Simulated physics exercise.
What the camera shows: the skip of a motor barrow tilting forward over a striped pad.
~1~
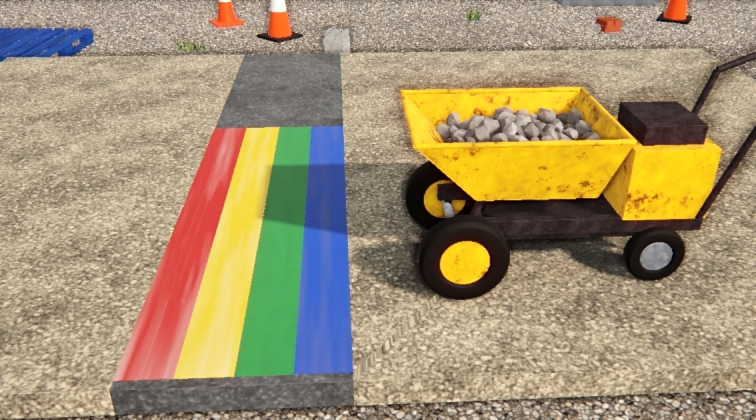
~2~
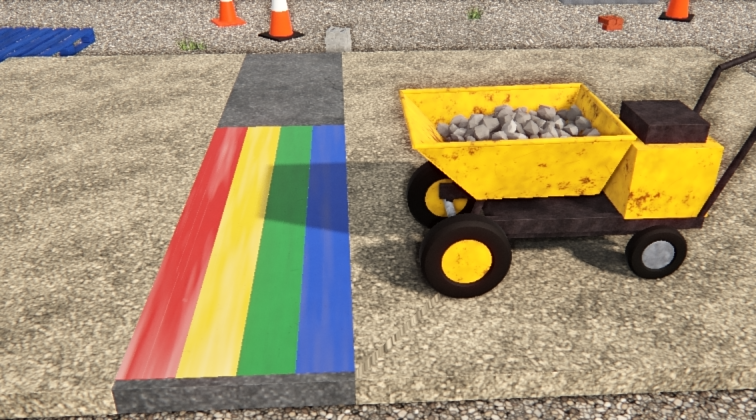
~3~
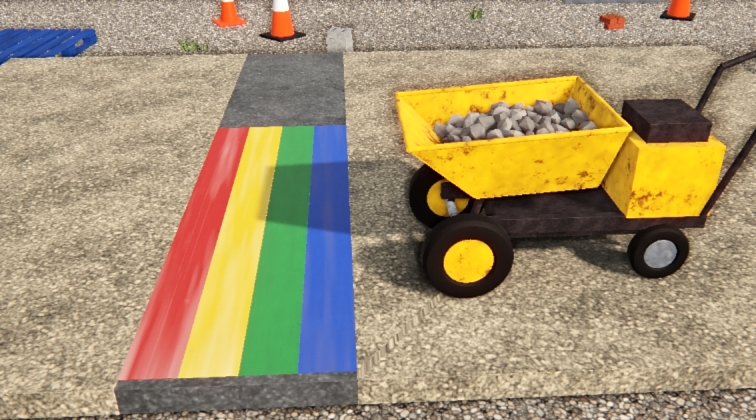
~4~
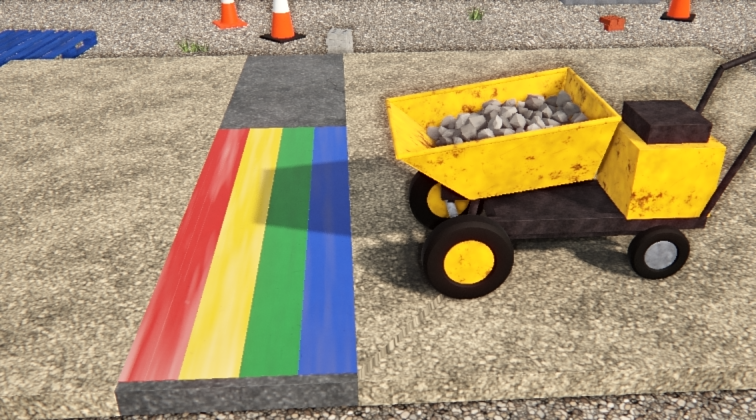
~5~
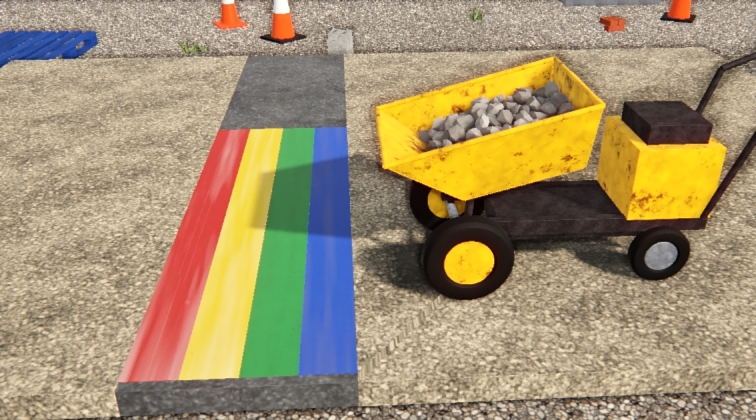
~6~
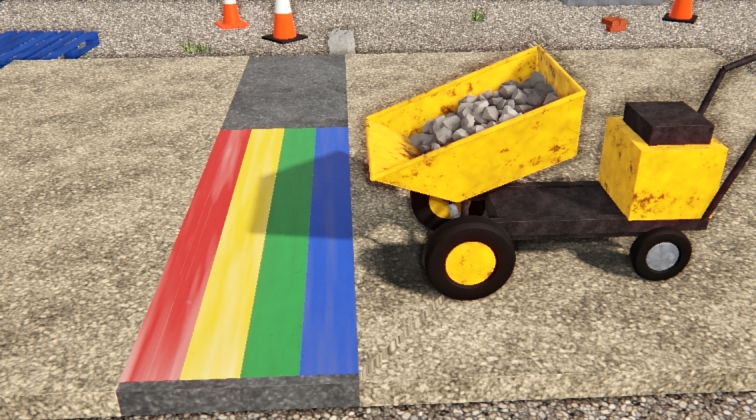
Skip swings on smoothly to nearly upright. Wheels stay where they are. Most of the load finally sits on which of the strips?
It sits mostly on the green strip.
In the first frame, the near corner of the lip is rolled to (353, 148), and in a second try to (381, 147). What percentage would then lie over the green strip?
Some 10 in a hundred, then some 30 in a hundred.
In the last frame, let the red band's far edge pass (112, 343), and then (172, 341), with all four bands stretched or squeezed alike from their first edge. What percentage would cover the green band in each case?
First 40 in a hundred, then 30 in a hundred.
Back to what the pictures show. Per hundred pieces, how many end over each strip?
Blue strip = 20 %; green strip = 35 %; yellow strip = 20 %; red strip = 5 %.
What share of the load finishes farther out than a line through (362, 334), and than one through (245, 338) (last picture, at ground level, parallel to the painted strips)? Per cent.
Result, first then second: 80 %, 30 %.
Just after the last frame, skip tipped steeply; every one in the skip.
A moment on, skip tipped right over; roughly a quarter in the skip; roughly a quarter over the blue strip; roughly a third over the green strip; about a tenth over the yellow strip; just a few over the red strip.
Further on, skip tipped right over; roughly a quarter in the skip; roughly a quarter over the blue strip; roughly a third over the green strip; roughly a quarter over the yellow strip; about a tenth over the red strip; just a few off the paint.
When it is over, skip tipped right over; roughly a quarter in the skip; roughly a quarter over the blue strip; roughly a third over the green strip; roughly a quarter over the yellow strip; about a tenth over the red strip; just a few off the paint.
